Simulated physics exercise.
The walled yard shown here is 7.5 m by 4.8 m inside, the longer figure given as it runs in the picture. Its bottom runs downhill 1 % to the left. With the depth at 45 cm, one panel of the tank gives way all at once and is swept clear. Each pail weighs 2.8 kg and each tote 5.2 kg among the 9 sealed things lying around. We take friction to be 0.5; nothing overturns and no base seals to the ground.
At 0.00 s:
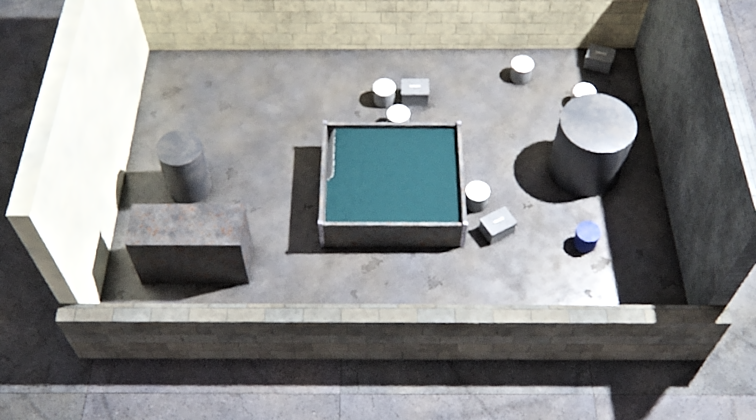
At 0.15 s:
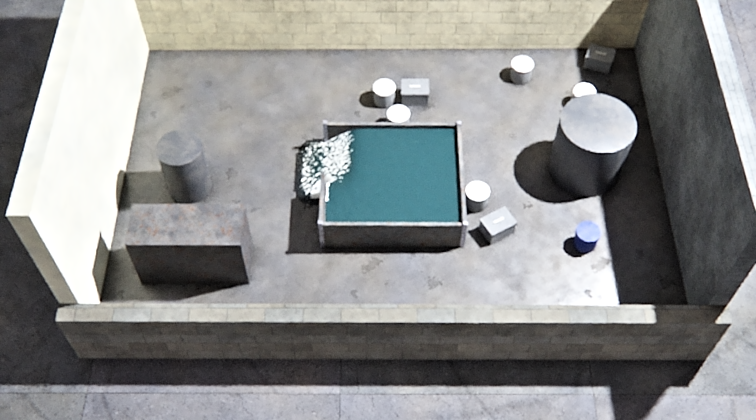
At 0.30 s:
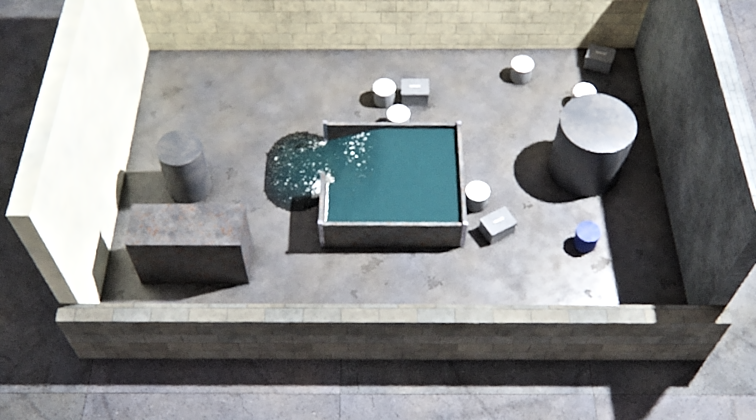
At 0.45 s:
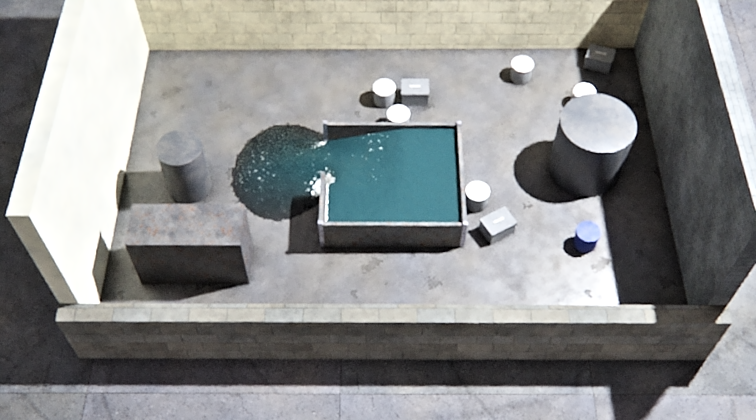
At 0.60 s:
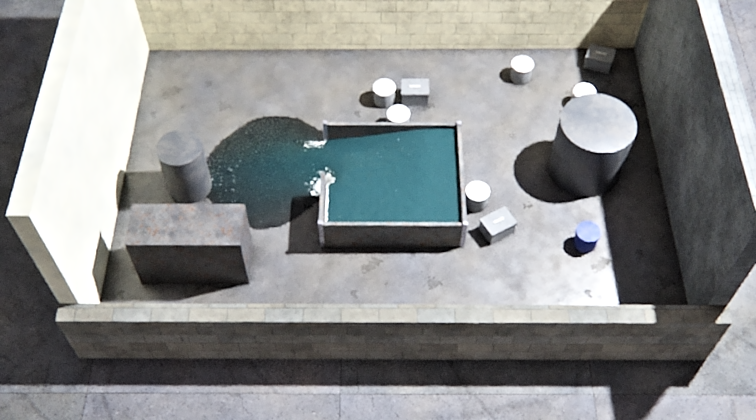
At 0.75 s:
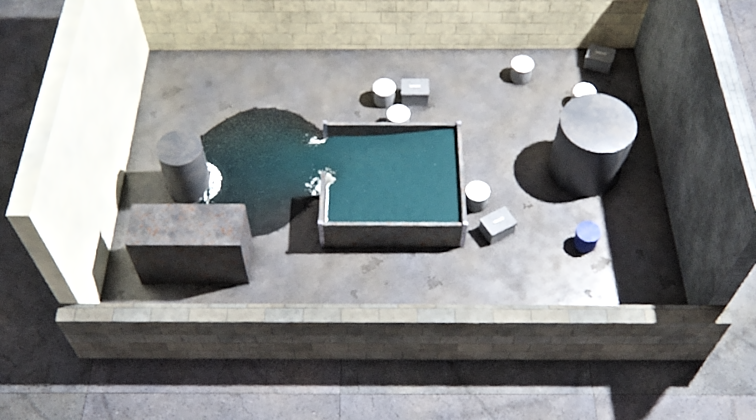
Walled concrete yard with water bursting from the left side of a square tank and spreading leftward around a grey cylinder.
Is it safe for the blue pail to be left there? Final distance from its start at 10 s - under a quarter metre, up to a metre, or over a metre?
Under a quarter metre.
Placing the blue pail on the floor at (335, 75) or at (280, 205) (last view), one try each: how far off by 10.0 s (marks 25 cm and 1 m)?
Results, in order: Borne far off, then borne far off.
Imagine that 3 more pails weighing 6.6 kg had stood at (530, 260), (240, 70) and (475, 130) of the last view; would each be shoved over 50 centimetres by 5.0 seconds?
In turn: Short of it, more, short of it.
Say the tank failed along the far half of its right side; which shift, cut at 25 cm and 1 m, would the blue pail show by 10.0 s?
Outcome for the blue pail: It is borne far off.
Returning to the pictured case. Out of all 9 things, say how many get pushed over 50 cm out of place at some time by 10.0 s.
By my tally, 3.
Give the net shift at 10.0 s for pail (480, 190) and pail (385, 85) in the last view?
Lab note - net shifts in order: 0 cm; 120 cm.
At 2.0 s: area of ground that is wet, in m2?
Near 11.5 m2 in all.
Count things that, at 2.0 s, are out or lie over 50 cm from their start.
Tally: 0.
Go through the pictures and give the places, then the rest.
The blue pail at (589, 231), on the bottom; 2.9 m2 under water; 0 of 9 have shifted, in the first frame.
The blue pail at (589, 231), on the bottom; water covers 3.2 m2; 0 of 9 have shifted, in the second frame.
The blue pail at (589, 231), on the bottom; water covers 3.8 m2; 0 of 9 have shifted, in the third frame.
The blue pail at (589, 231), on the bottom; 4.5 m2 under water; 0 of 9 have shifted, in the fourth frame.
The blue pail at (589, 231), on the bottom; 5.3 m2 under water; 0 of 9 have shifted, in the fifth frame.
The blue pail at (589, 231), on the bottom; 6.1 m2 under water; 0 of 9 have shifted, in the sixth frame.
After 2.0 s the blue pail is near (589, 231), 0.0 m from its start, aground; 0 afloat.
After 4.5 s the blue pail is near (589, 231), 0.0 m from its start, aground; 0 afloat.
After 7.0 s the blue pail is near (589, 231), 0.0 m from its start, aground; 1 afloat.
After 10.0 s the blue pail is near (589, 231), 0.0 m from its start, aground; 2 afloat.
